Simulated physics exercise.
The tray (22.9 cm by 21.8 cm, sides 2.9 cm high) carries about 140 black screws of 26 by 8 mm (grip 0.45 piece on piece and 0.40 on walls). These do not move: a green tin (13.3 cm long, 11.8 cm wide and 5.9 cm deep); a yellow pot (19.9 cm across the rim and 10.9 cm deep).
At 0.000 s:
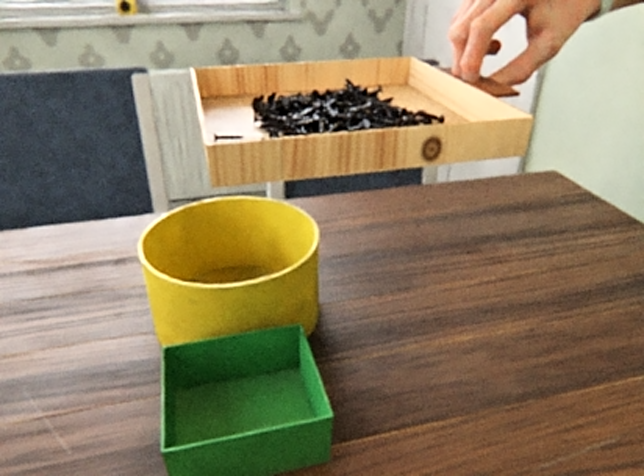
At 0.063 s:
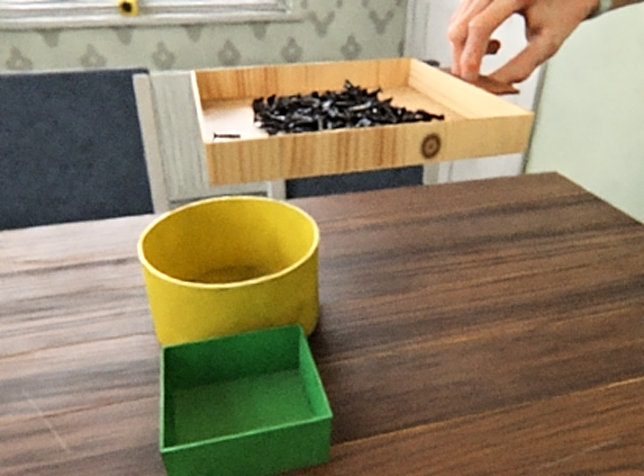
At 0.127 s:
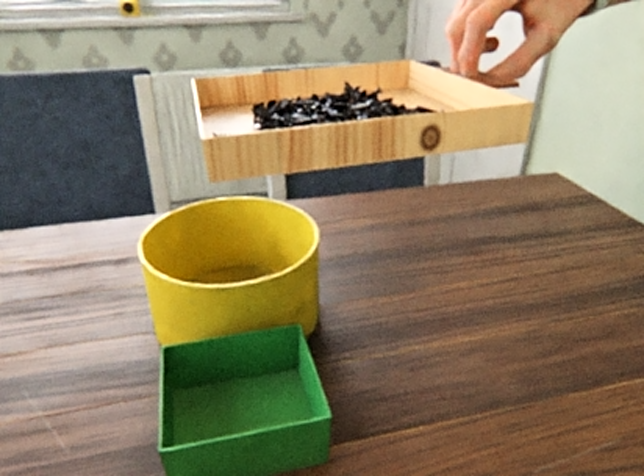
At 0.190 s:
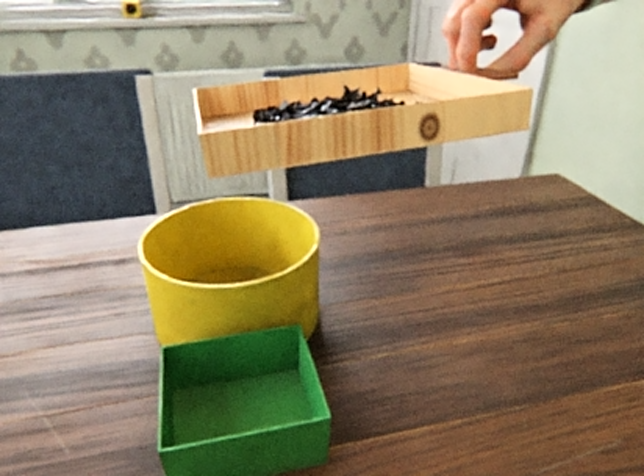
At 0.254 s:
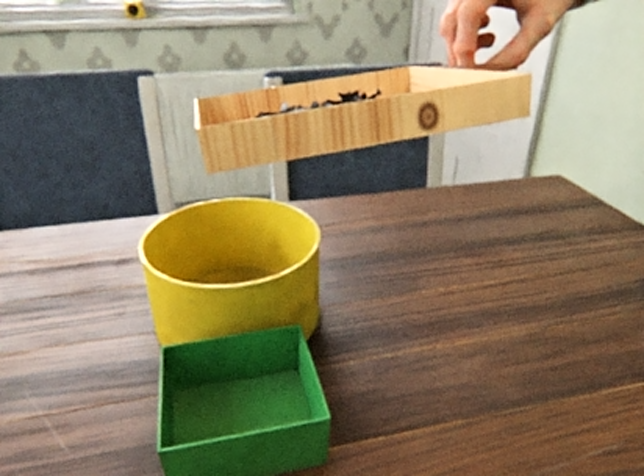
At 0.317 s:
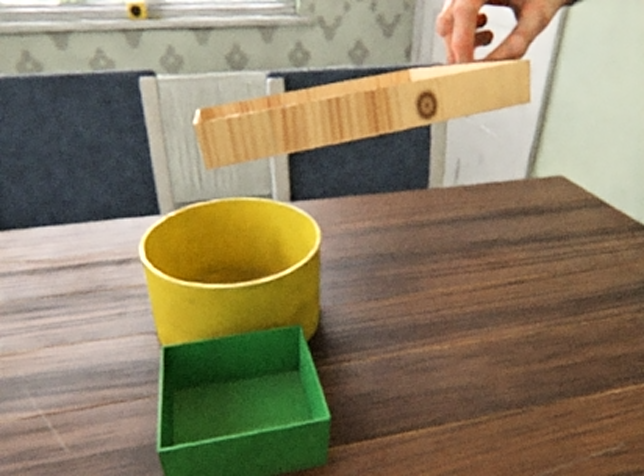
A hand at the upper right grips the far right edge of a shallow wooden tray above a dark wooden table, seen from slightly above by a still camera. A heap of small black screws lies in the tray, with a round yellow pot below and a square green tin nearer. The tray tilts steadily down toward the left, its right side rising, until its front wall hides the screws.
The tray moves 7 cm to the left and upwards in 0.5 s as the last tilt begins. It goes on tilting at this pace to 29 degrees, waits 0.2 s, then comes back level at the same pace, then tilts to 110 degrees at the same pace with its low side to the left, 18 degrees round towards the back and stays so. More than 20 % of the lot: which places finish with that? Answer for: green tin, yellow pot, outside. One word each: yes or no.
Green tin: No. Yellow pot: Yes. Outside: No.
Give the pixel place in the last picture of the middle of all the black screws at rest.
The middle comes to rest at roughly (254, 326) in the last picture.
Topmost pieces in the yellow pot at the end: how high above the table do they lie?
I'd put it at some 2.0 centimetres.
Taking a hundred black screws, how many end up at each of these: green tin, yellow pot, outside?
Final tally - in the green tin 10, in the yellow pot 90, outside 0.
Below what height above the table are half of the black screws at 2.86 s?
The height comes out near 20 cm above the table.
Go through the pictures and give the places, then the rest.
In the first frame, tray at (382, 134); tilt 0 degrees; leading edge at (198, 98); middle of the load at (332, 120); green tin at (241, 379); yellow pot at (231, 235).
In the second frame, tray at (381, 131); tilt 1 degrees; leading edge at (197, 99); middle of the load at (332, 120).
In the third frame, tray at (379, 123); tilt 4 degrees; leading edge at (197, 102); middle of the load at (331, 119).
In the fourth frame, tray at (377, 114); tilt 8 degrees; low side back left; leading edge at (196, 106); middle of the load at (331, 119).
In the fifth frame, tray at (374, 104); tilt 11 degrees; low side back left; leading edge at (197, 110); middle of the load at (331, 119).
In the sixth frame, tray at (371, 94); tilt 15 degrees; low side back left; leading edge at (197, 115); green tin at (239, 379); yellow pot at (232, 236). It turns about 60 degrees a second.
Then, at 1.30 s, tilt 4 degrees; tray 100 %; middle of all pieces on or above the table near (282, 105).
After 2.11 s, tilt 36 degrees; tray 100 %; middle of all pieces on or above the table near (229, 97).
After 2.86 s, tilt 80 degrees; tray 90 %, yellow pot 10 %, in the air 5 %; middle of all pieces on or above the table near (244, 187).
After 3.58 s, tilt 110 degrees; green tin 10 %, yellow pot 90 %; middle of all pieces on or above the table near (253, 324).
By 4.2 s all is still; outside 0 %, tray 0 %, green tin 10 %, yellow pot 90 %.
